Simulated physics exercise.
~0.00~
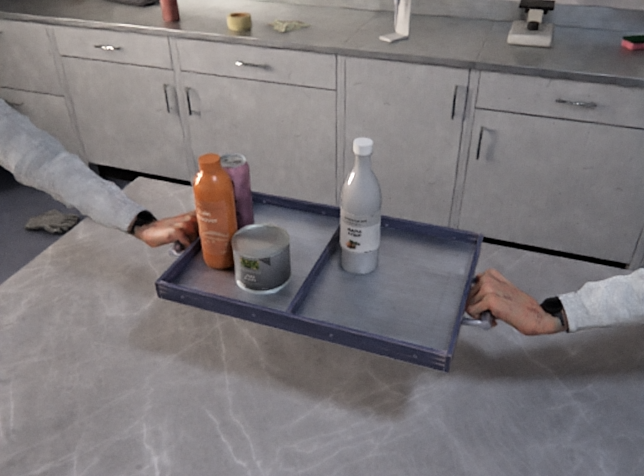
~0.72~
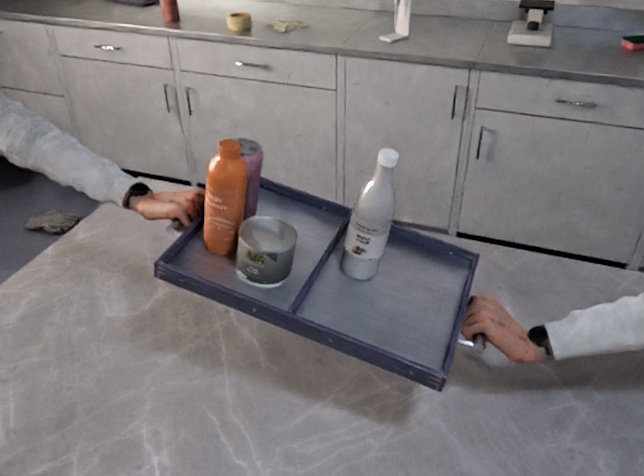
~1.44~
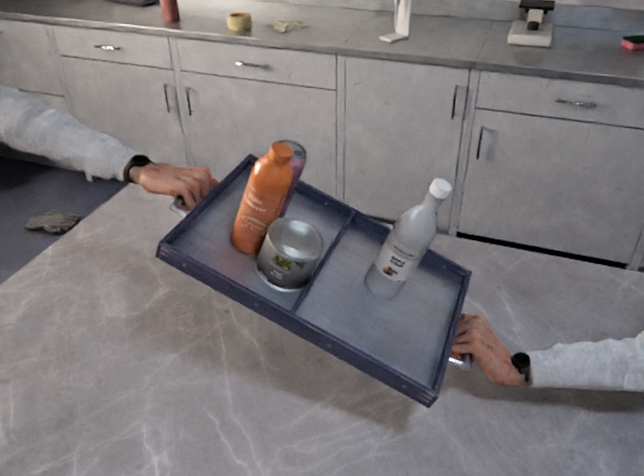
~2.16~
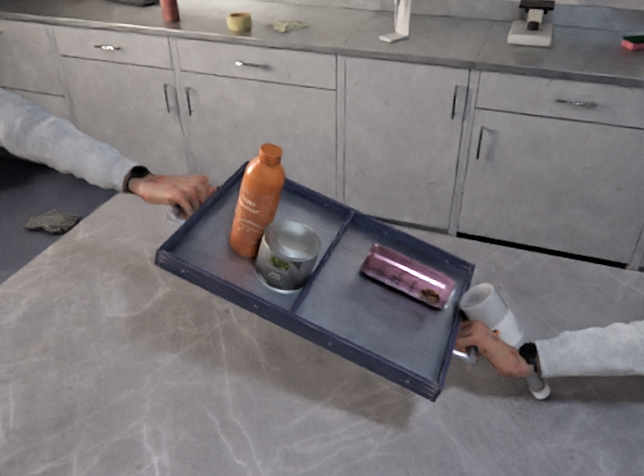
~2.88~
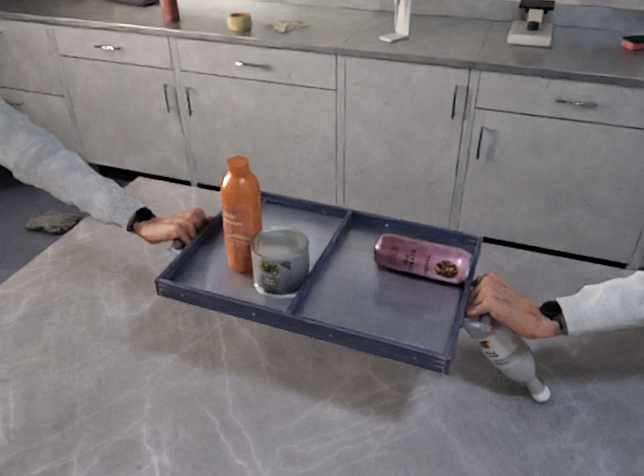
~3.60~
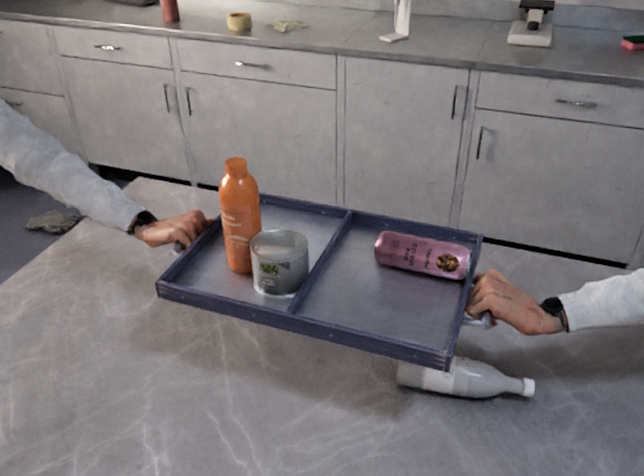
A blue tray held by two hands above a marbled table tipped down to the right, sending the white bottle over the edge and toppling the pink can across the divider, then levelled with the orange bottle and grey tub still upright.
